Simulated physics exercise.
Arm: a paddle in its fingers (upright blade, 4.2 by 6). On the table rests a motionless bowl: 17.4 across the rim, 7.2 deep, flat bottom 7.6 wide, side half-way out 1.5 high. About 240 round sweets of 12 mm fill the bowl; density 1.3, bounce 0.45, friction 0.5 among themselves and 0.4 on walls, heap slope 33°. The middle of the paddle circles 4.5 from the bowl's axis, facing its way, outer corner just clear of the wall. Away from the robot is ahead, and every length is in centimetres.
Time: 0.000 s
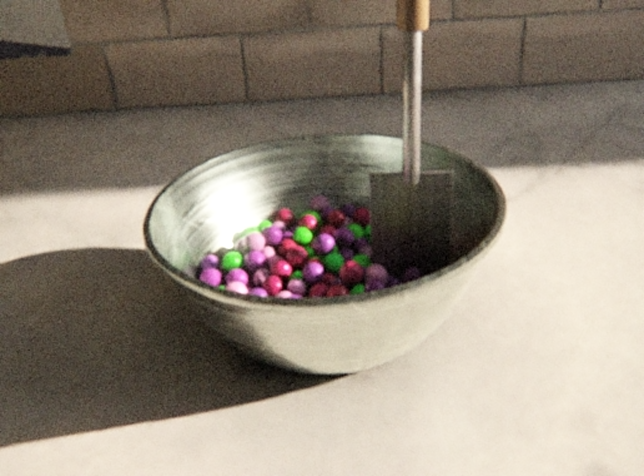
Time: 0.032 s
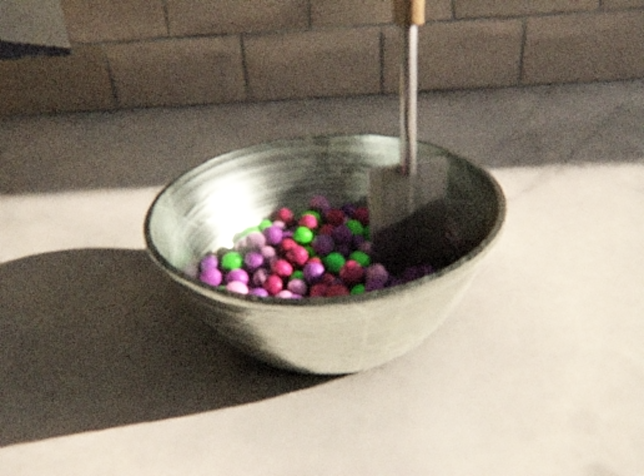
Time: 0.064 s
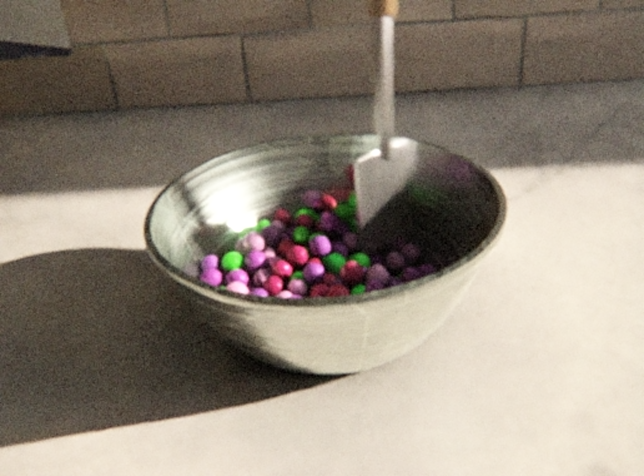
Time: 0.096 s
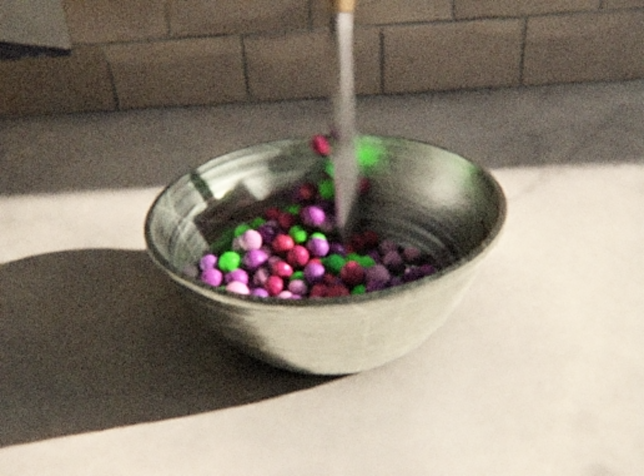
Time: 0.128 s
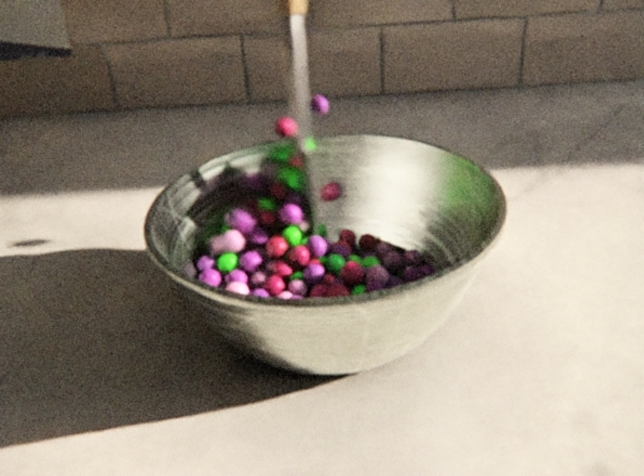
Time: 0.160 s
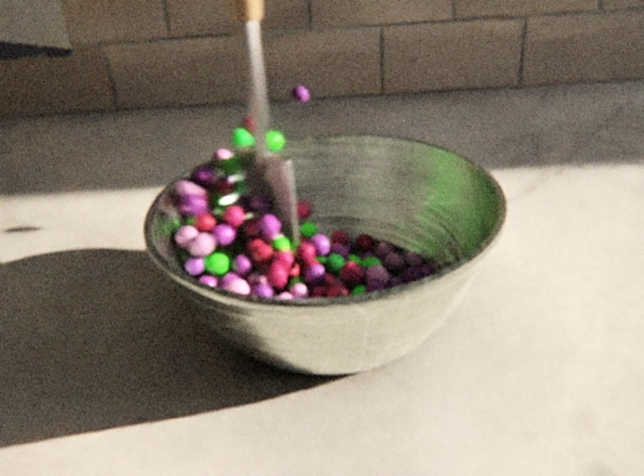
Metal bowl of purple, red and green balls on a sunlit table, an upright paddle sweeping left and tossing some upward.
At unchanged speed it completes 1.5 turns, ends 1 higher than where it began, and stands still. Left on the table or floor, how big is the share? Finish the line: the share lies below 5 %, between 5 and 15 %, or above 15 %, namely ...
... above 15 %.
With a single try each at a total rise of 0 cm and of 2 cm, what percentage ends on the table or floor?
Estimates: 30 % and 15 %.
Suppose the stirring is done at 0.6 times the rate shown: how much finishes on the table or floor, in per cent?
Estimated share: Close to 5 per cent.
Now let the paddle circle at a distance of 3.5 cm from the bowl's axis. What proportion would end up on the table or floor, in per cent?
Then about 20 per cent.
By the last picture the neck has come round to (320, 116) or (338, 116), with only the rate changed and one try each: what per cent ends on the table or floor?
First try: Around 10 %; second try: Around 5 %.
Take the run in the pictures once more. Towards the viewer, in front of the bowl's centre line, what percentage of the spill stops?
Around 50 %.
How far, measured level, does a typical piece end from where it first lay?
Level distance: About 5 cm.
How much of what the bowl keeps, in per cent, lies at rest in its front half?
60 %.
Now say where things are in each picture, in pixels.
In the first frame, paddle neck at (411, 145), 0° round; upper third of the load around (320, 265), from x 210 to 435, top at y 205; 243 in the bowl.
In the second frame, paddle neck at (407, 136), 13° round; upper third of the load around (320, 265), from x 210 to 435, top at y 205.
In the third frame, paddle neck at (383, 122), 43° round; upper third of the load around (316, 264), from x 210 to 435, top at y 175.
In the fourth frame, paddle neck at (344, 116), 74° round; upper third of the load around (305, 256), from x 210 to 435, top at y 130.
In the fifth frame, paddle neck at (300, 117), 105° round; upper third of the load around (285, 255), from x 205 to 435, top at y 105; 242 in the bowl, 1 in flight or on the tool.
In the sixth frame, paddle neck at (260, 126), 136° round; upper third of the load around (252, 251), from x 185 to 435, top at y 95; 241 in the bowl, 2 in flight or on the tool.
By 0.32 s, 290° round, highest piece 10 above the table; 223 in the bowl, 5 on the table or floor, 15 in flight or on the tool.
By 0.48 s, 84° round, highest piece 9 above the table; 202 in the bowl, 28 on the table or floor, 13 in flight or on the tool.
By 0.76 s, 180° round, highest piece 6 above the table; 192 in the bowl, 51 on the table or floor.
By 1.46 s, 180° round, highest piece 5 above the table; 192 in the bowl, 51 on the table or floor.
Final count, 192 in the bowl, 51 on the table or floor. That is 21 % on the table or floor.
